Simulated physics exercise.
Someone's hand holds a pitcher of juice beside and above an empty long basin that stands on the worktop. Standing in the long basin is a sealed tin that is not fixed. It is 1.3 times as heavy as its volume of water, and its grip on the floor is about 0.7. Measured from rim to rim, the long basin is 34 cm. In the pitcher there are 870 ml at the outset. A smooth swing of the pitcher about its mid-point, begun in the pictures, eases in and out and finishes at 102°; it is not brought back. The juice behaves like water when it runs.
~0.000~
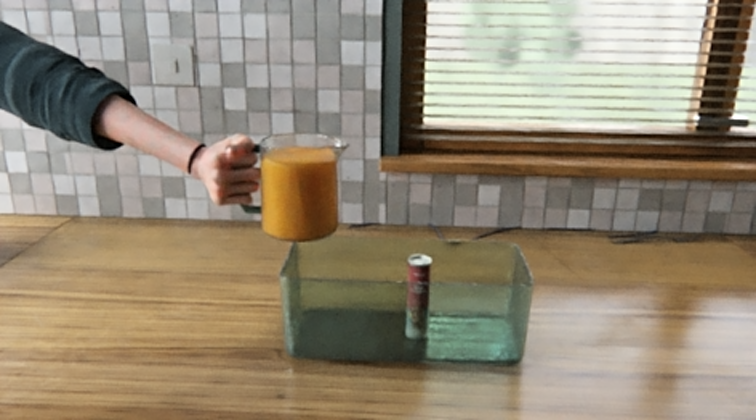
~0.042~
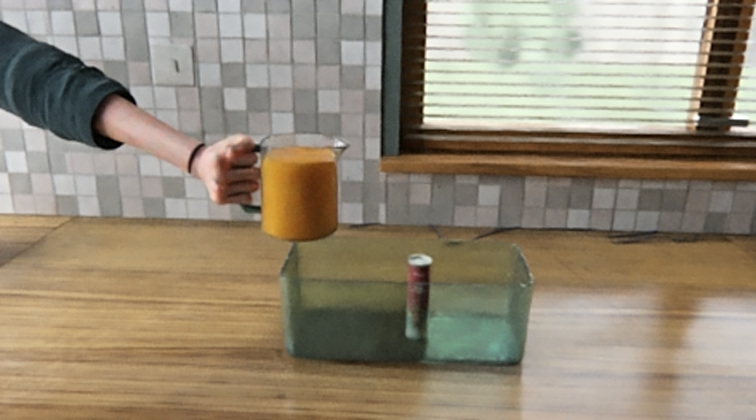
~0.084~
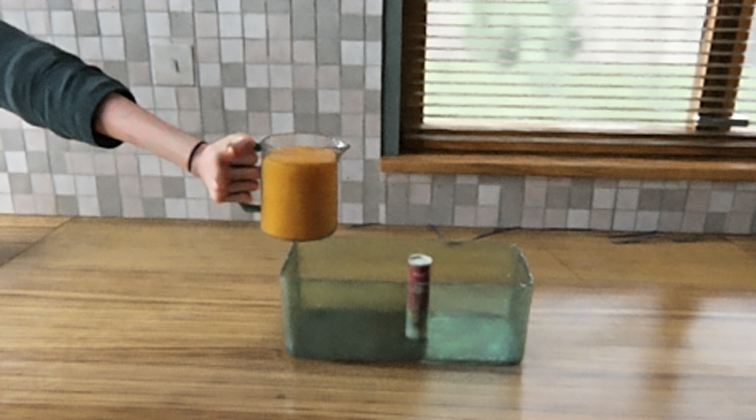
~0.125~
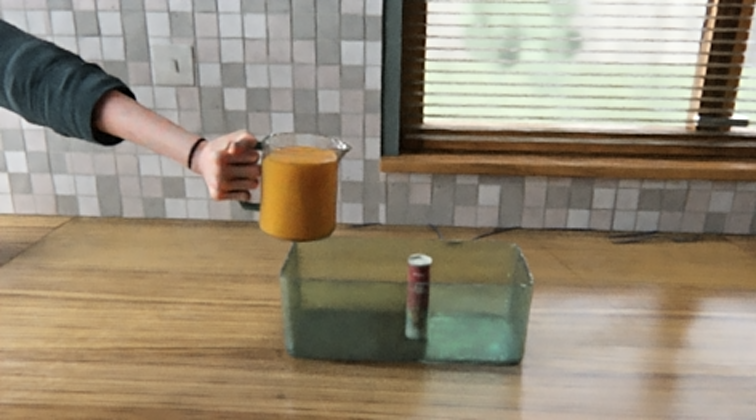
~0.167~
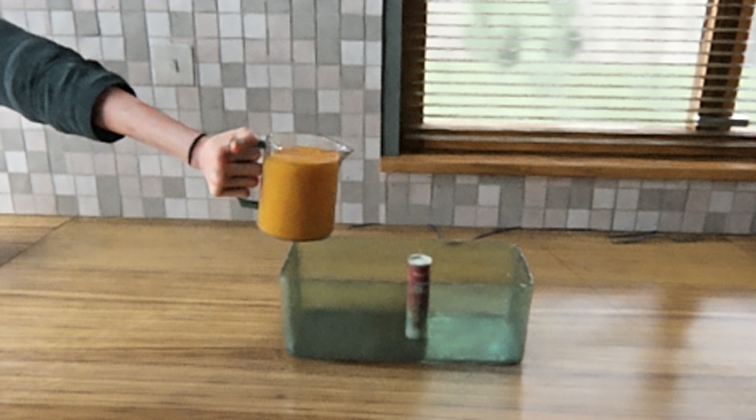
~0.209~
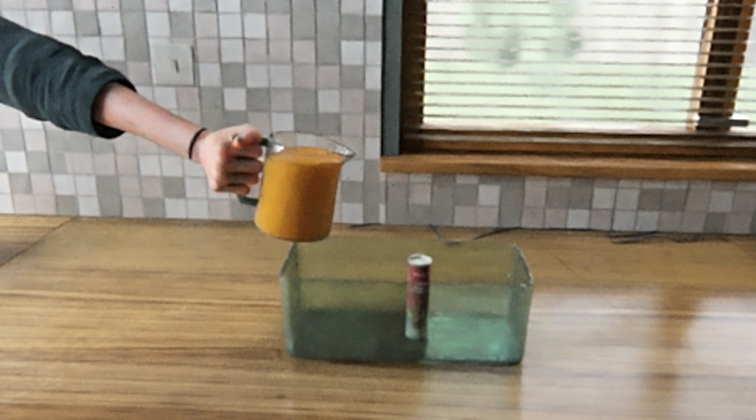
On a wooden worktop before a wall of small grey, white and beige tiles and a window with blinds, seen from the front by a still camera, stands a long greenish glass basin with a dark red tin upright inside. At left, a hand in a dark sleeve holds a clear pitcher of orange juice above the basin's left end. The hand holds it level, then slowly tilts it slightly rightward.
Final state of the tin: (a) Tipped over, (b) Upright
Upright.
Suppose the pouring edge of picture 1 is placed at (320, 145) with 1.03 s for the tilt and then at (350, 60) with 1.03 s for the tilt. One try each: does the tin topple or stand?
First it keeps standing; then it topples.
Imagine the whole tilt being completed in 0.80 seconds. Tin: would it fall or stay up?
The tin stays on its base.
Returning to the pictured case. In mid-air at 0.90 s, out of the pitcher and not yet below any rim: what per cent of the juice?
Close to 16 per cent.
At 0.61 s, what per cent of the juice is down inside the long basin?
At that time the basin holds about 4 per cent of the liquid.
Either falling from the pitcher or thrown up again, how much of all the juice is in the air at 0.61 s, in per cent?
Near 12 per cent at that moment.
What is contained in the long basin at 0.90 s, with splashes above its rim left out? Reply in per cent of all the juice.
Close to 48 in a hundred.
By 0.61 s the tilt is 65° and 85 per cent is still to pour; the tin stands where it began.
By 0.90 s the tilt is 98° and 37 per cent is still to pour; the tin stands 1 cm from where it began.
By 1.20 s the tilt is 102° and 7 per cent is still to pour; the tin stands 1 cm from where it began.
By 1.53 s the tilt is 102° and 1 per cent is still to pour; the tin stands 1 cm from where it began.
At rest the tin stands 1 cm from where it began.
